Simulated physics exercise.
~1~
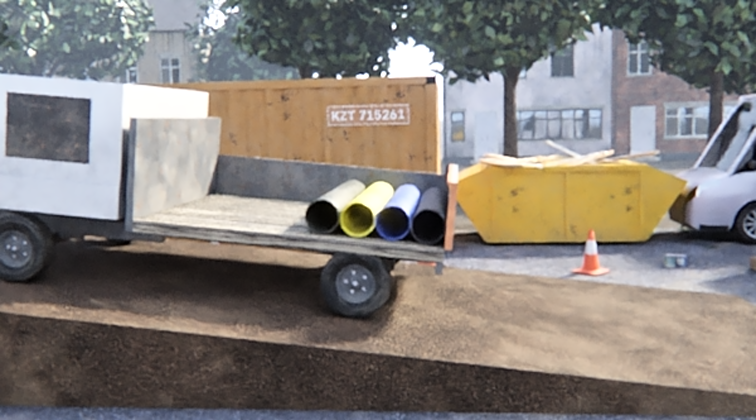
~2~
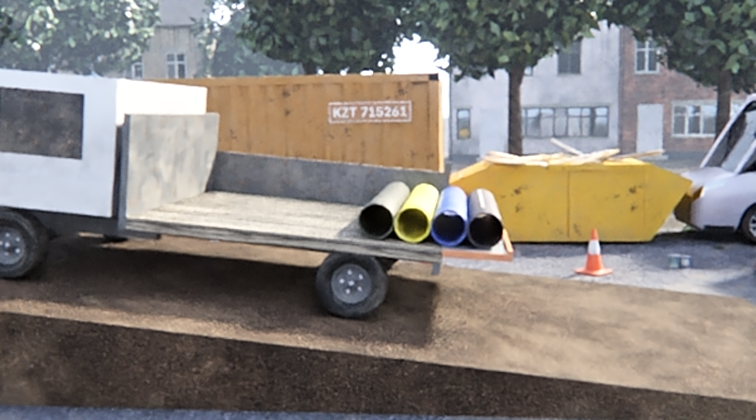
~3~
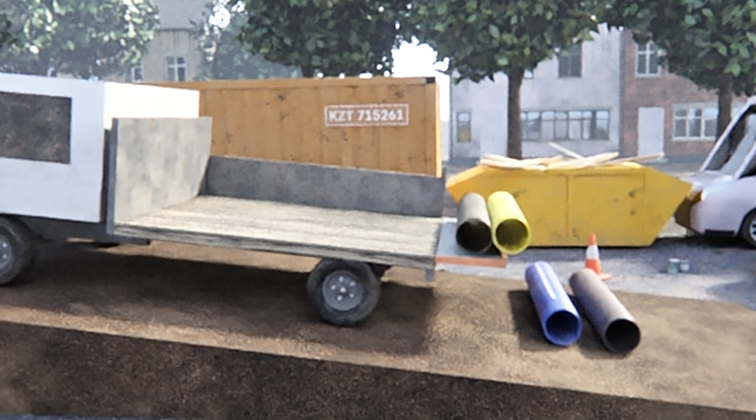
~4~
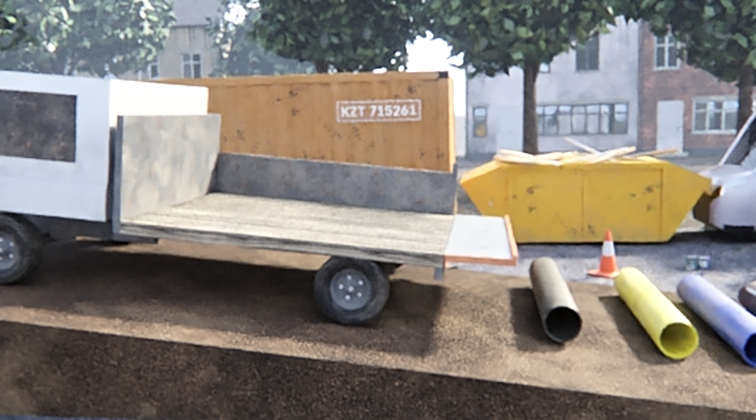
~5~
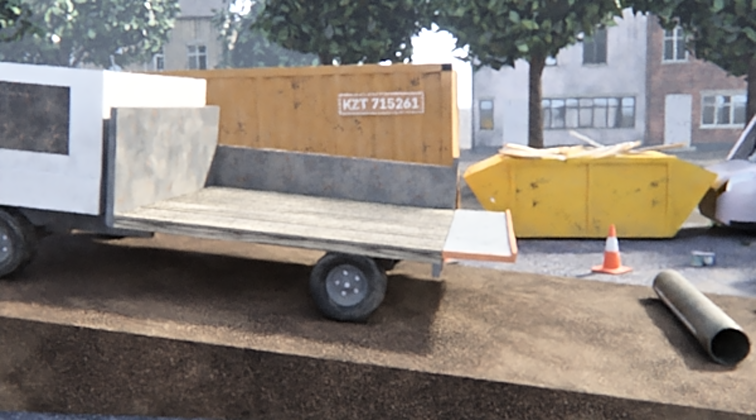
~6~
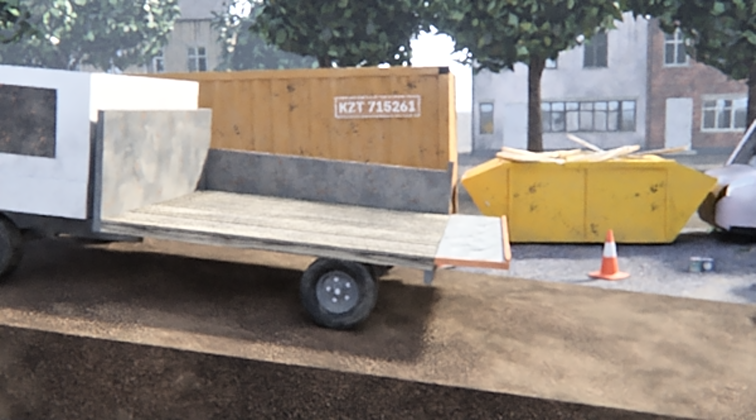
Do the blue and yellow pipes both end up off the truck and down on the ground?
Yes, both roll over the lowered tailgate and drop to the ground, the blue one ahead of the yellow one, then carry on out of view to the right.
